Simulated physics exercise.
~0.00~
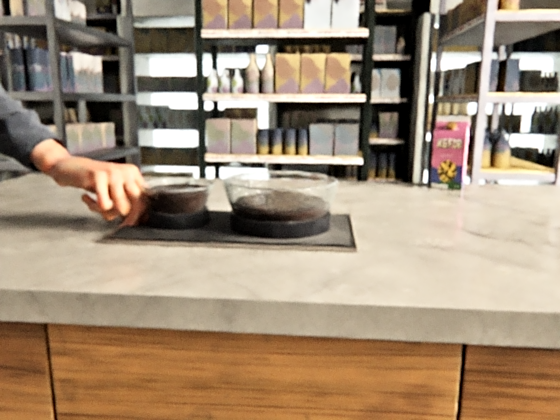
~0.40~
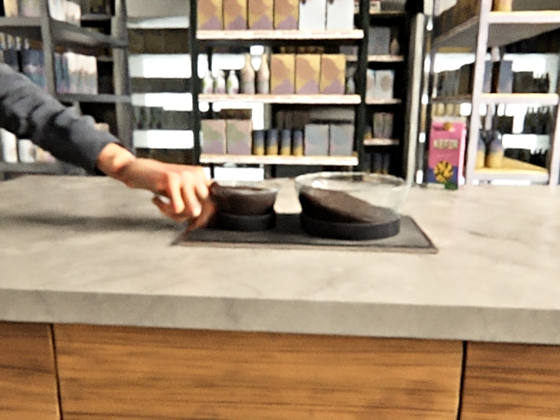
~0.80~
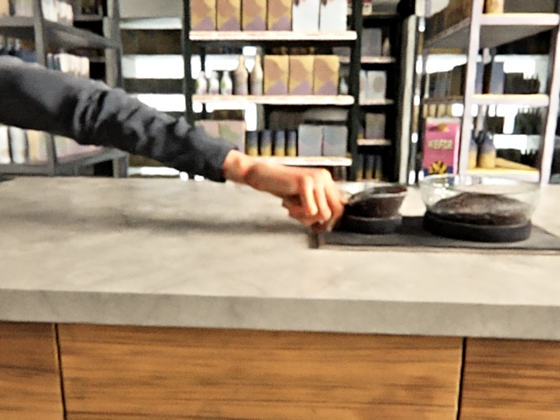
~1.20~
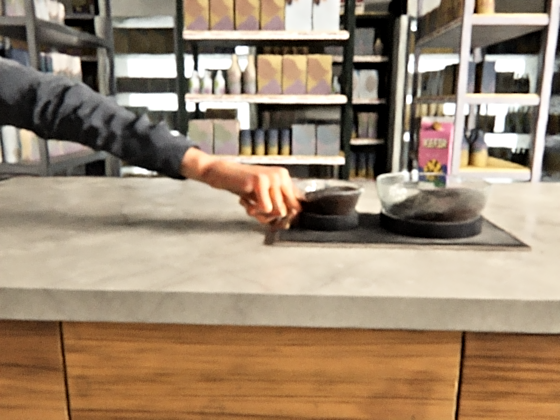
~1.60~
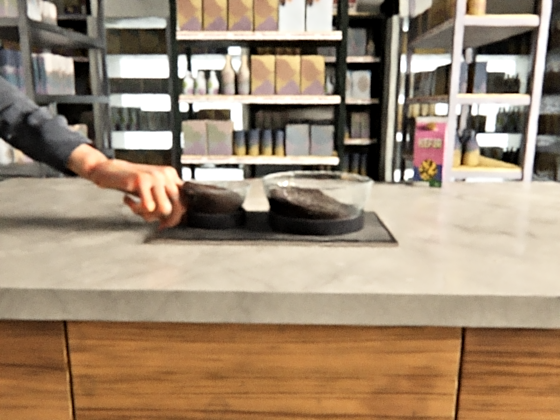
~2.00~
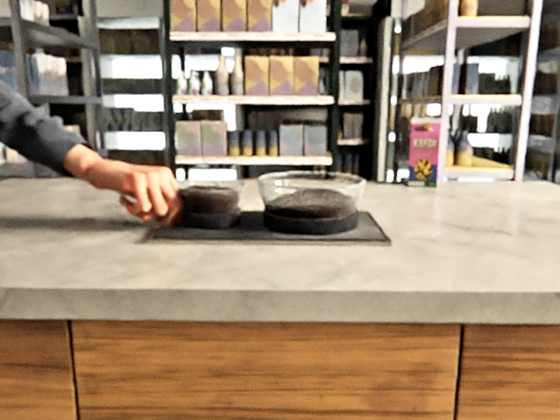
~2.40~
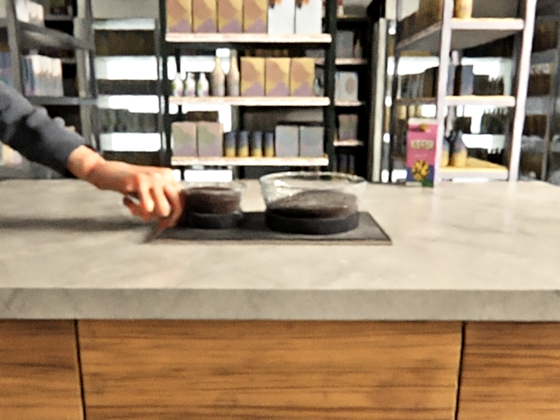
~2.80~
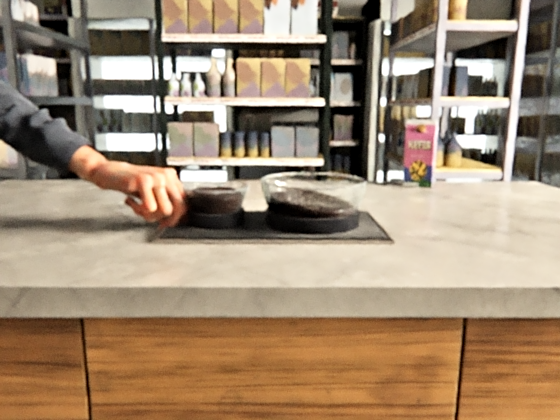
A dark tray slides along a pale grey counter with wooden panels below, pushed and pulled by a hand in a dark sleeve reaching from the left. It carries a wide glass cup on the left and a larger clear bowl on the right, both holding dark coffee on black holders. Seen from the front, with shelves of boxes and a pink packet behind, the tray moves right, then reverses sharply left. The coffee tilts and sloshes in both vessels. The tray slows and stops near the middle, the hand still at its left edge, as the coffee keeps rocking.
